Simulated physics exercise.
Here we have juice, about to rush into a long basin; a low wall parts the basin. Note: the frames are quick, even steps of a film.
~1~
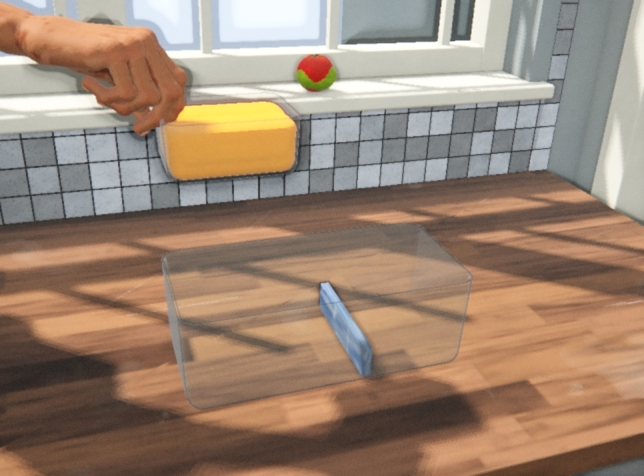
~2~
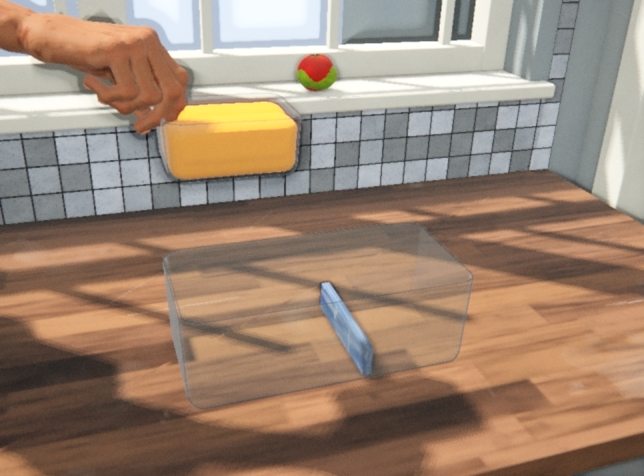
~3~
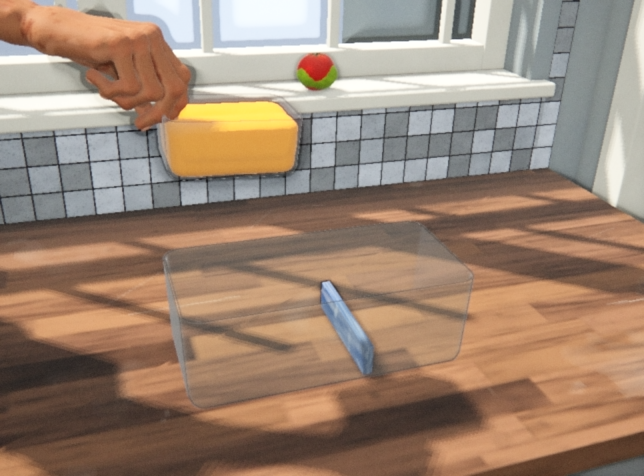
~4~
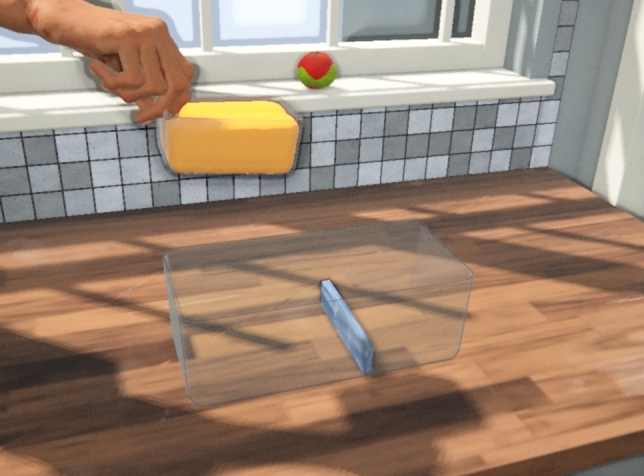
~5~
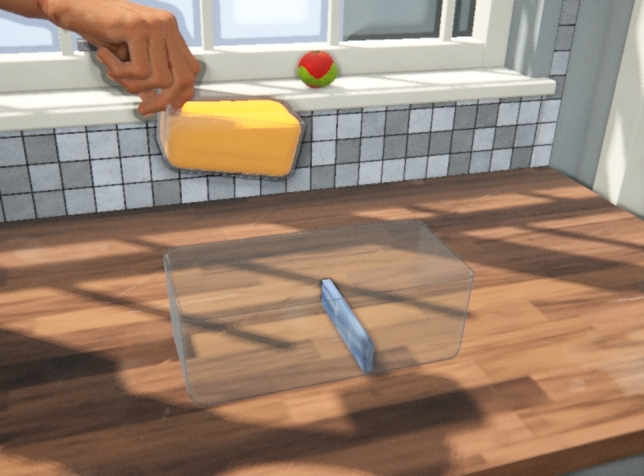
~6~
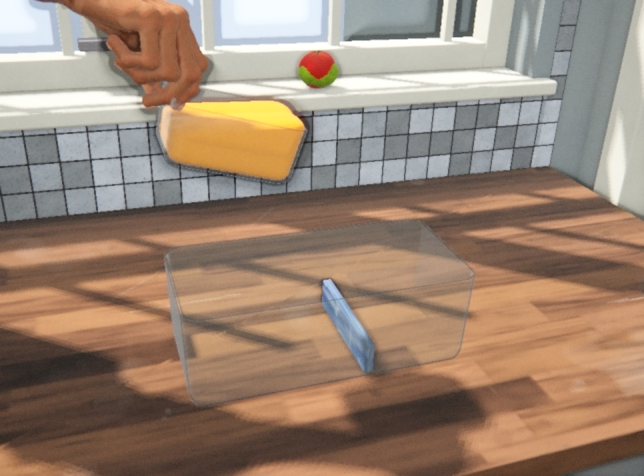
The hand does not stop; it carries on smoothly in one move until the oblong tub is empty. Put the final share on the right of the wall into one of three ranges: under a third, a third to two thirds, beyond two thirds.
Range: A third to two thirds.
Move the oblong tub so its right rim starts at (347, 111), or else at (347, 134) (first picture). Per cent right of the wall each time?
Try one: 80 %; try two: 80 %.
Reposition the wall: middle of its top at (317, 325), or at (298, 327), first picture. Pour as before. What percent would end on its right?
I'd expect near 75 percent the first time and near 80 percent the next.
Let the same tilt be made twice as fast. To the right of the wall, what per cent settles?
Near 40 %.
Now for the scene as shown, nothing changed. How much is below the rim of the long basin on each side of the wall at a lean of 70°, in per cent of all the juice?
So the left part has 5 percent, while the right part has 25.
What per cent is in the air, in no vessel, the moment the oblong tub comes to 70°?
40 per cent.
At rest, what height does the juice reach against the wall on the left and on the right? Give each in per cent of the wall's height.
The left side sits at 20 per cent and the right side at 50.
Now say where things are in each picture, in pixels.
It leans 0°; its right rim is at (289, 106); the juice meets the walls at (161, 121) and (285, 113); the long basin's rim runs from (170, 287) to (444, 250); the wall's top is at (345, 314), in the first picture.
It leans 1°; its right rim is at (290, 107); the juice meets the walls at (161, 120) and (286, 112), in the second picture.
It leans 3°; its right rim is at (291, 108); the juice meets the walls at (162, 118) and (287, 112), in the third picture.
It leans 6°; its right rim is at (292, 110); the juice meets the walls at (162, 117) and (288, 111), in the fourth picture.
It leans 10°; its right rim is at (293, 114); the juice meets the walls at (164, 116) and (290, 111), in the fifth picture.
It leans 16°; its right rim is at (295, 121); the juice meets the walls at (165, 117) and (291, 114); 2 per cent is over the edge, in the sixth picture.
A moment on, the oblong tub is tipped part way and 27 per cent is still to pour, 6 is left of the wall and 27 right of it.
Next, the oblong tub is tipped right over and 4 per cent is still to pour, 31 is left of the wall and 59 right of it.
Then the oblong tub is tipped right over and 0 per cent is still to pour, 40 is left of the wall and 59 right of it.
Later the oblong tub is tipped right over and 0 per cent is still to pour, 40 is left of the wall and 59 right of it.
Finally, 40 per cent lies left of the wall, 59 right of it and 1 outside.
